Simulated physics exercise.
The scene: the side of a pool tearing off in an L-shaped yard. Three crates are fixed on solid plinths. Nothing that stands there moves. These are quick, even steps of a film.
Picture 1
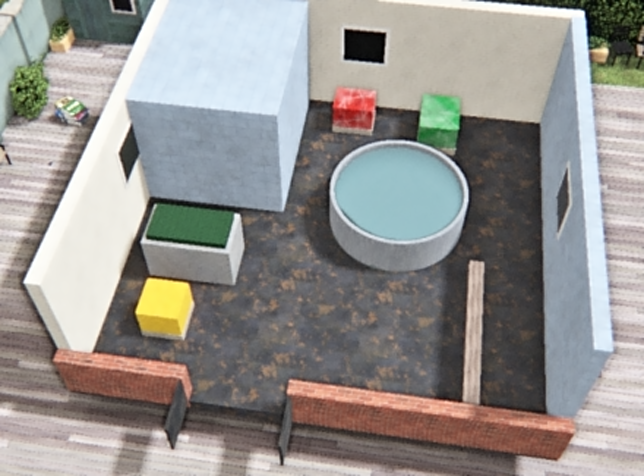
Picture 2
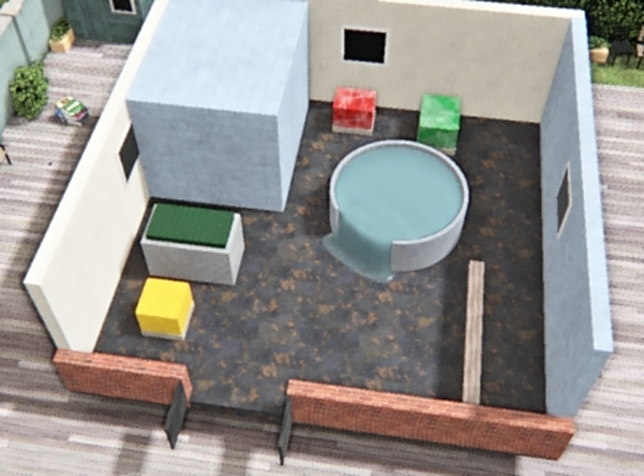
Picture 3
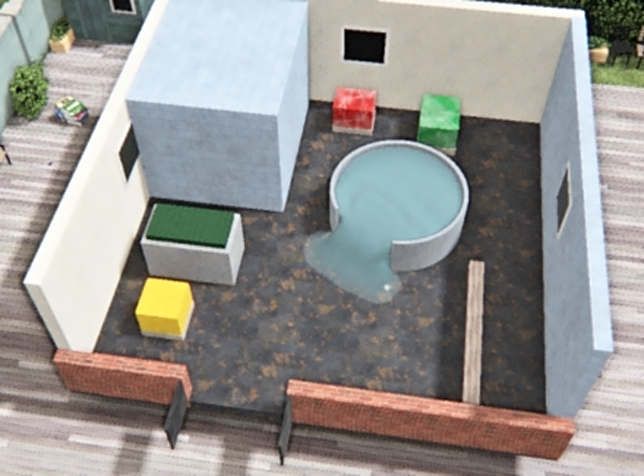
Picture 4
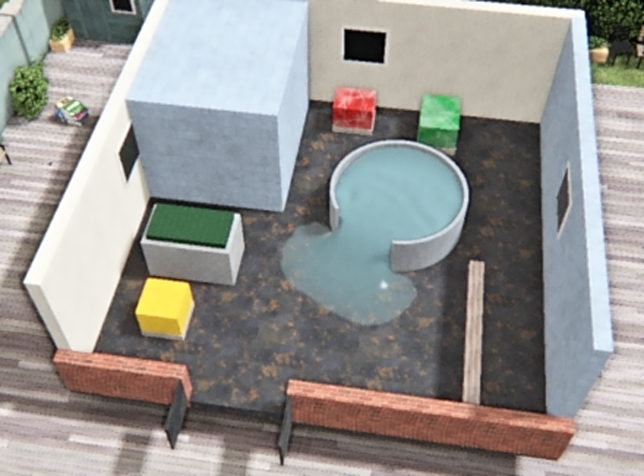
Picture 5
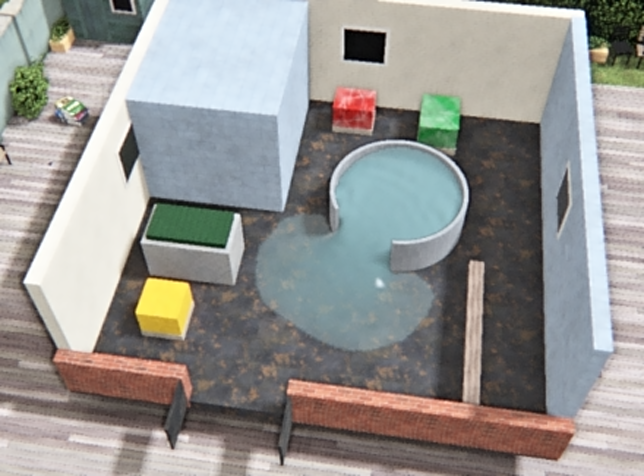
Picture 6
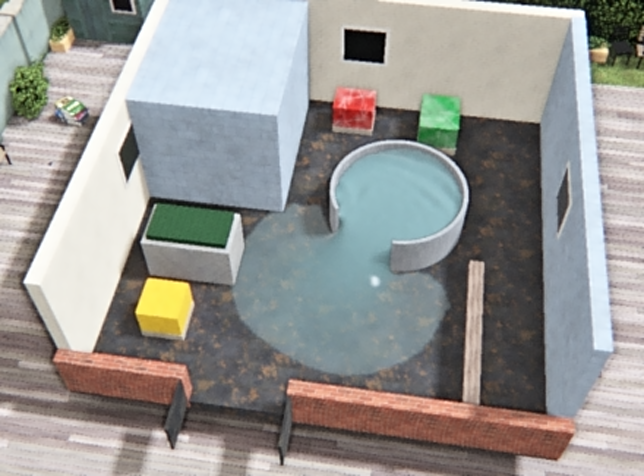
Water pours through a gap in the round pool's side and spreads across the dark yard.
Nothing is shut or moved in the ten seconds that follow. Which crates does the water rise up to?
In the end: The green crate stays dry; the red crate stays dry; the yellow crate gets wet.
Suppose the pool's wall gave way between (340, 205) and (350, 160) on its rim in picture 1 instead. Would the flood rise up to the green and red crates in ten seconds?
Then: The green crate takes water, the red crate takes water.
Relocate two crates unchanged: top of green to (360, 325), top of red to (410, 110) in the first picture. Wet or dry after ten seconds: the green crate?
One by one: Green crate is topped.
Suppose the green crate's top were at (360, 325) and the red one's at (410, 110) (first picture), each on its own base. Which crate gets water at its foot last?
Last comes the red crate.
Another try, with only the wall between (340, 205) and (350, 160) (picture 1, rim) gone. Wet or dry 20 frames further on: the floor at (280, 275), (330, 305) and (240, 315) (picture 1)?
In that order: Wet, clear, flooded.
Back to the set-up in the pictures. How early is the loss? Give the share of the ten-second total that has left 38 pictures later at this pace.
Close to 70 %.
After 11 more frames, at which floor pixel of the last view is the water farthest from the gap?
Close to (85, 373).
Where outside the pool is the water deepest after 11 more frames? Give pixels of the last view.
Around (177, 385).
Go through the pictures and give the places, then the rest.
The pool at (399, 192) is whole and still, in the first frame.
The front is at (391, 277), out from the gap at (359, 249), in the second frame.
The front is at (385, 298), out from the gap at (359, 249), in the third frame.
The front is at (369, 321), out from the gap at (359, 251), in the fourth frame.
The front is at (358, 347), out from the gap at (359, 251), in the fifth frame.
Water pours out at (359, 250) and has run to (242, 311), in the sixth frame.
A moment on, water covers 35 % of the floor; the green crate not reached, the red crate not reached, the yellow crate water round its plinth.
Next, water covers 40 % of the floor; the green crate not reached, the red crate not reached, the yellow crate water round its plinth.
Then, water covers 50 % of the floor; the green crate not reached, the red crate not reached, the yellow crate water round its plinth.
Later, water covers 70 % of the floor; the green crate not reached, the red crate not reached, the yellow crate water round its plinth.
In the end, water covers 90 % of the floor; the green crate stayed above the water, the red crate stayed above the water, the yellow crate was topped.
